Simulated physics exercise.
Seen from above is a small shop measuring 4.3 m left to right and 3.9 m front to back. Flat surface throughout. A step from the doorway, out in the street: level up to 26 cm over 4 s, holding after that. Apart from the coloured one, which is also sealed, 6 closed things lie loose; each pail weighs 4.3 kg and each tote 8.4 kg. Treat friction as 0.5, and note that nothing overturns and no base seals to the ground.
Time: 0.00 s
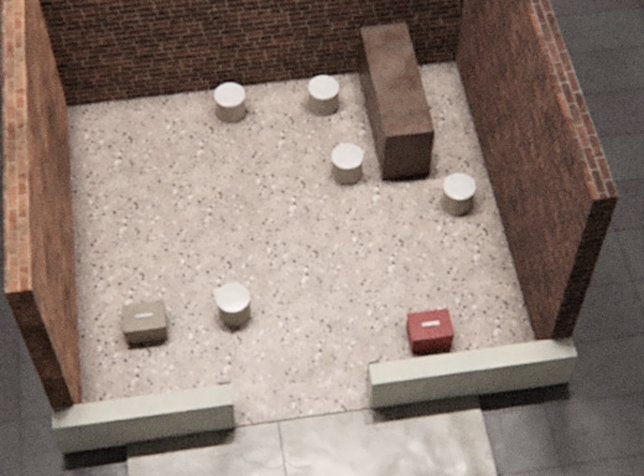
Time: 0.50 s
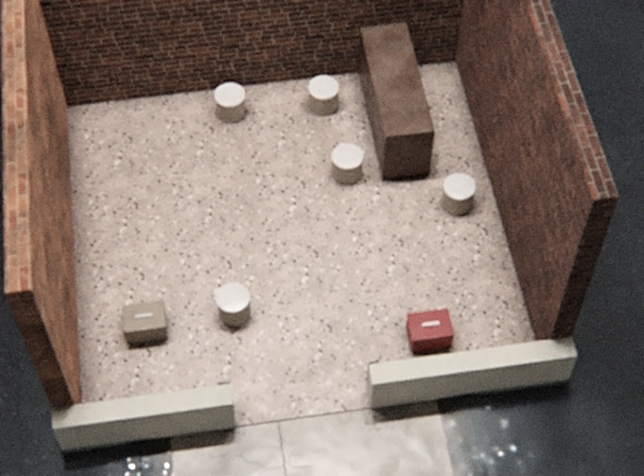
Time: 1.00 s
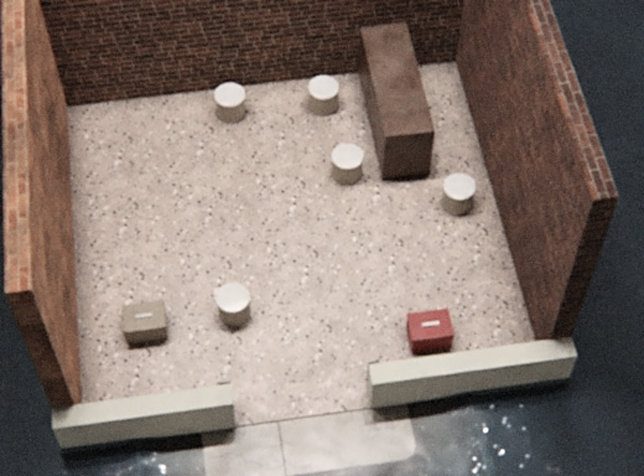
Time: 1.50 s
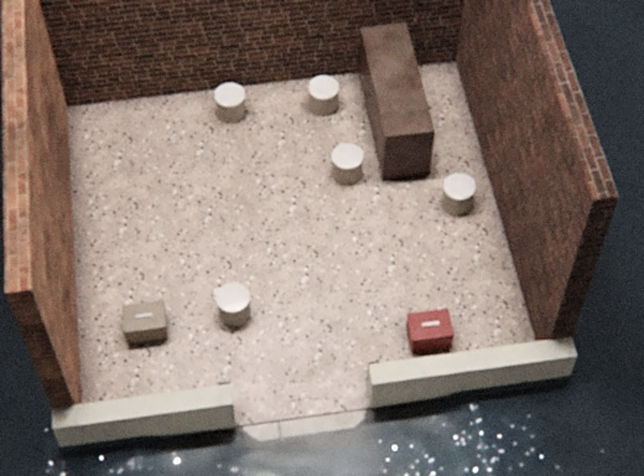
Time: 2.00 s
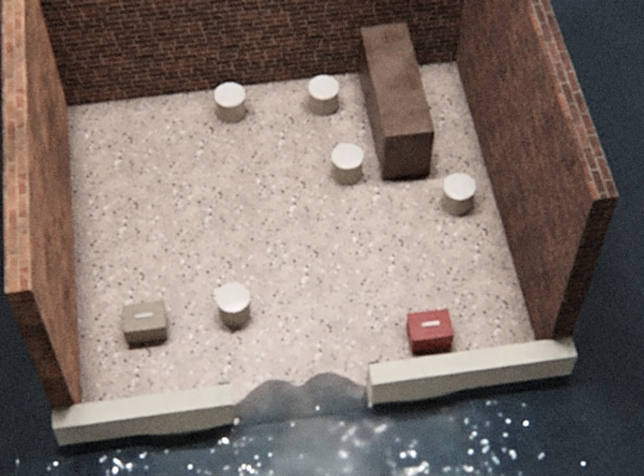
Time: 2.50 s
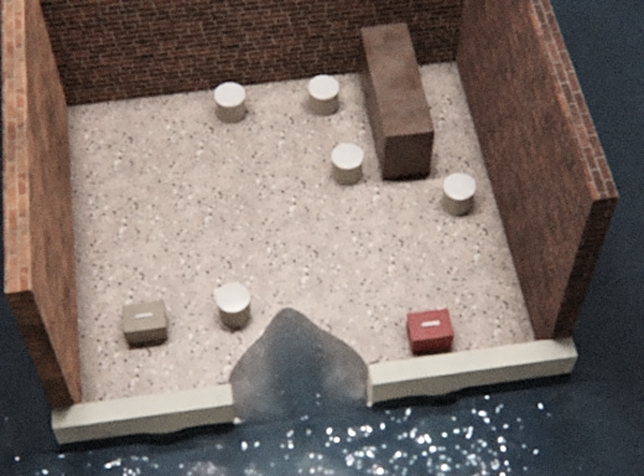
Dark water rising over paving outside a small brick-walled shop, then spreading through the doorway between unmoving boxes and stools.
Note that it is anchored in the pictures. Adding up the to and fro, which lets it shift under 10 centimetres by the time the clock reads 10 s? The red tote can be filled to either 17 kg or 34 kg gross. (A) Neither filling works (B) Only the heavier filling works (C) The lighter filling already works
Option C: The lighter filling already works.
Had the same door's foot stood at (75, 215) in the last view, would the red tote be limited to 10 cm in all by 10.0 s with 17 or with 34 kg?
Moved there, the heavy choice alone works.
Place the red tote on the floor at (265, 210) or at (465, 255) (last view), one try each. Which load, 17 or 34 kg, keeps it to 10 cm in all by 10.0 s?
Trial 1 - only the upper mass works; trial 2 - the lower mass works.
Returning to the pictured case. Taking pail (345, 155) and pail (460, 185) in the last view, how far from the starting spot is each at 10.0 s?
They sit 80 cm and 100 cm away, in the order given.
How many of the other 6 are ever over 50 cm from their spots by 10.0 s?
The answer here is 5.
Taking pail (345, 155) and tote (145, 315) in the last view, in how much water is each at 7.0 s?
About 15 and 3 cm.
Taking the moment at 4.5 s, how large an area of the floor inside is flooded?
Wet area: Approx. 9.5 m2.
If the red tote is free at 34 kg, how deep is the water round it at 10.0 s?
Depth: Approx. 3 cm.
After 3.5 s the red tote would be 0 cm from its start with 17 kg and 0 cm from its start with 34 kg; 0 cm of water round it then.
After 4.5 s the red tote would be 0 cm from its start with 17 kg and 0 cm from its start with 34 kg; 1 cm of water round it then.
After 7.0 s the red tote would be 0 cm from its start with 17 kg and 0 cm from its start with 34 kg; 1 cm of water round it then.
After 10.0 s the red tote would be 0 cm from its start with 17 kg and 0 cm from its start with 34 kg; 3 cm of water round it then.
